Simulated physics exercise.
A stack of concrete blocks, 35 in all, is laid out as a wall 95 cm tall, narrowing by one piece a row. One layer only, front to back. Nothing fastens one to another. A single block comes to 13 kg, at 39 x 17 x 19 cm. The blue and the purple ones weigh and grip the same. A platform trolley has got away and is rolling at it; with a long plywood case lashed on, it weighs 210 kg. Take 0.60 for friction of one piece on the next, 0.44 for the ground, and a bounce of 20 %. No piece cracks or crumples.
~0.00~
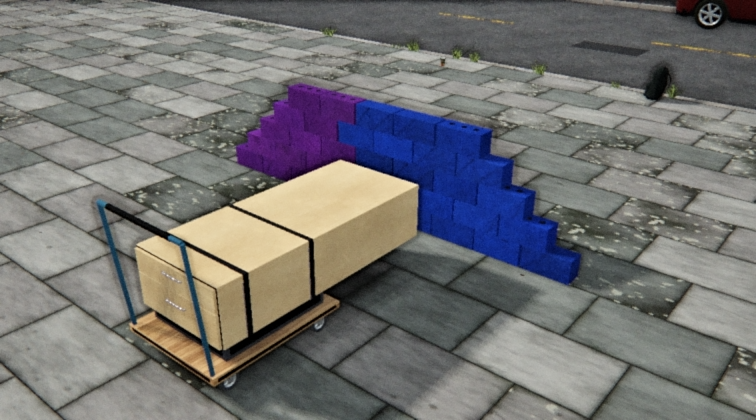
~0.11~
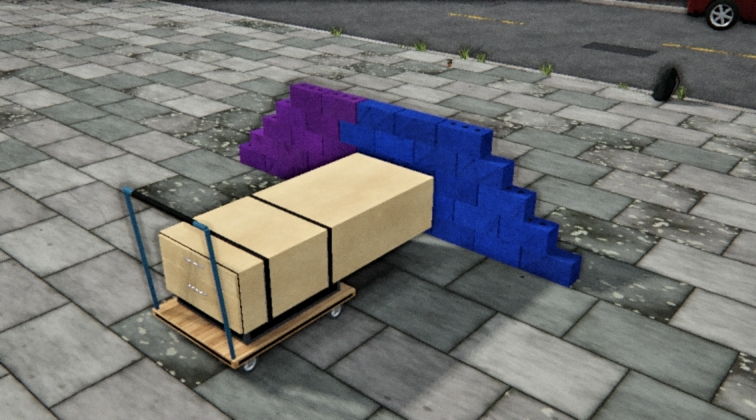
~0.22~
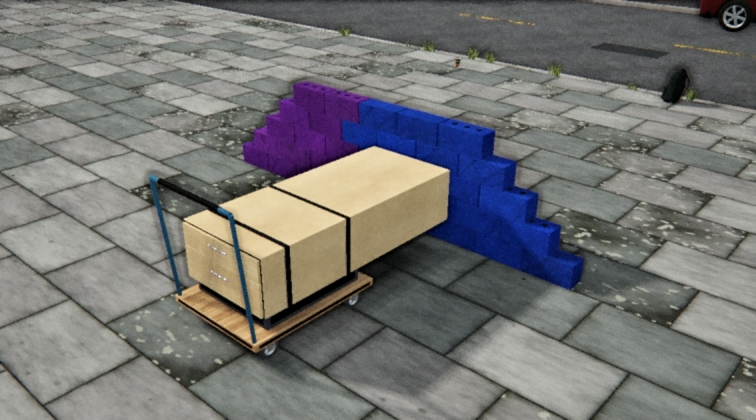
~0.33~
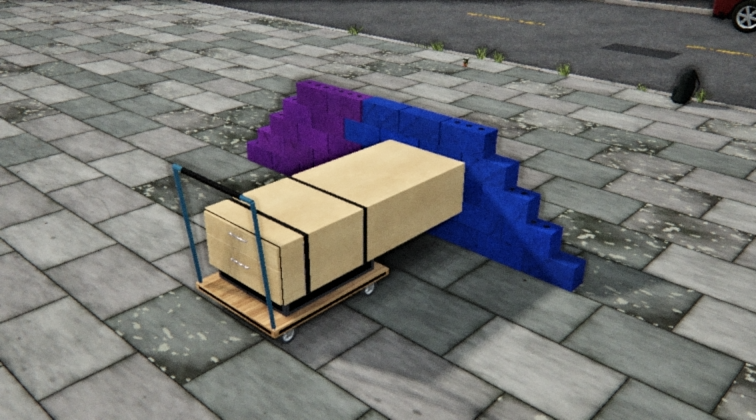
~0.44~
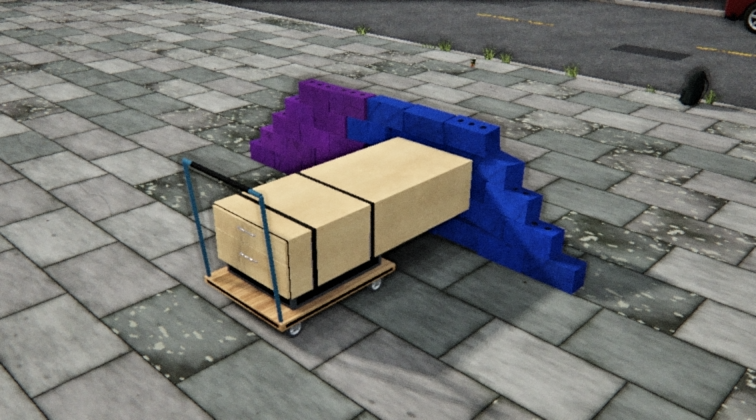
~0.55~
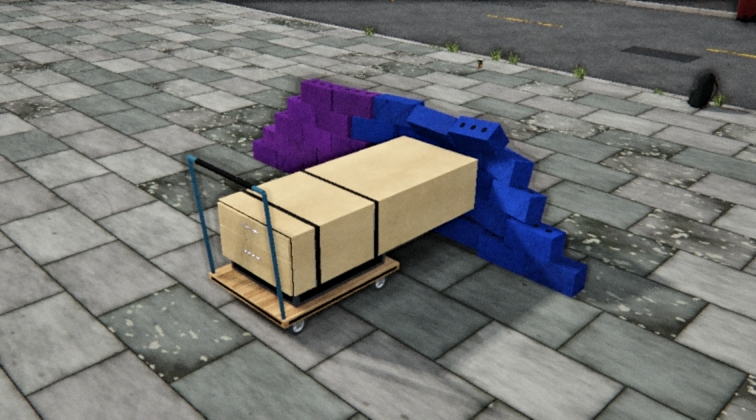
At the start, a trolley carrying a long, strapped wooden box rolls toward a stepped wall of purple and blue blocks. The box's front end then meets the blue part and pushes into it, shifting blocks out of line and leaving some near the top tilted, while the purple end stays largely in place.
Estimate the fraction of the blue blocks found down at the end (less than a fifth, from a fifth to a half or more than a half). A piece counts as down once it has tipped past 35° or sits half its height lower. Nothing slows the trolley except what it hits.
Ending down: Upwards of a half.
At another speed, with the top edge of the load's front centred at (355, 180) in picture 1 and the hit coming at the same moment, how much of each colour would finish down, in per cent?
Then purple 10, blue 70 per cent.
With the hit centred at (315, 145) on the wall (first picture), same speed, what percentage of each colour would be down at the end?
Then purple 80, blue 30 per cent.
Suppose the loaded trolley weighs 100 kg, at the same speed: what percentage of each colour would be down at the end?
In that case purple 10, blue 80 per cent.
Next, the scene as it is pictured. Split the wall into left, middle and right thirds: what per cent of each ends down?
Left 0, middle 60, right 70 per cent.
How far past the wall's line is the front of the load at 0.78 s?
Some 25 cm beyond.
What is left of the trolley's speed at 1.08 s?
Near 0.2 m/s.
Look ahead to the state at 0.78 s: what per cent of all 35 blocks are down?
By then 35 per cent.
After 0.78 s, load 23 cm past the wall's line, still rolling; 13 of the 21 blue blocks down (13 of 35 in all colours); top blue block 21° from how it stood, 20 cm lower.
After 1.08 s, load 31 cm past the wall's line, still rolling; 16 of the 21 blue blocks down (17 of 35 in all colours); top blue block 19° from how it stood, 55 cm lower.
In the end (2.2 s), load 42 cm past the wall's line, stopped; 16 of the 21 blue blocks down (17 of 35 in all colours); top blue block 59 cm lower; top purple block unmoved. That is 76 per cent. From the last view, middles, top blue block near (451, 180), top purple block near (322, 95).
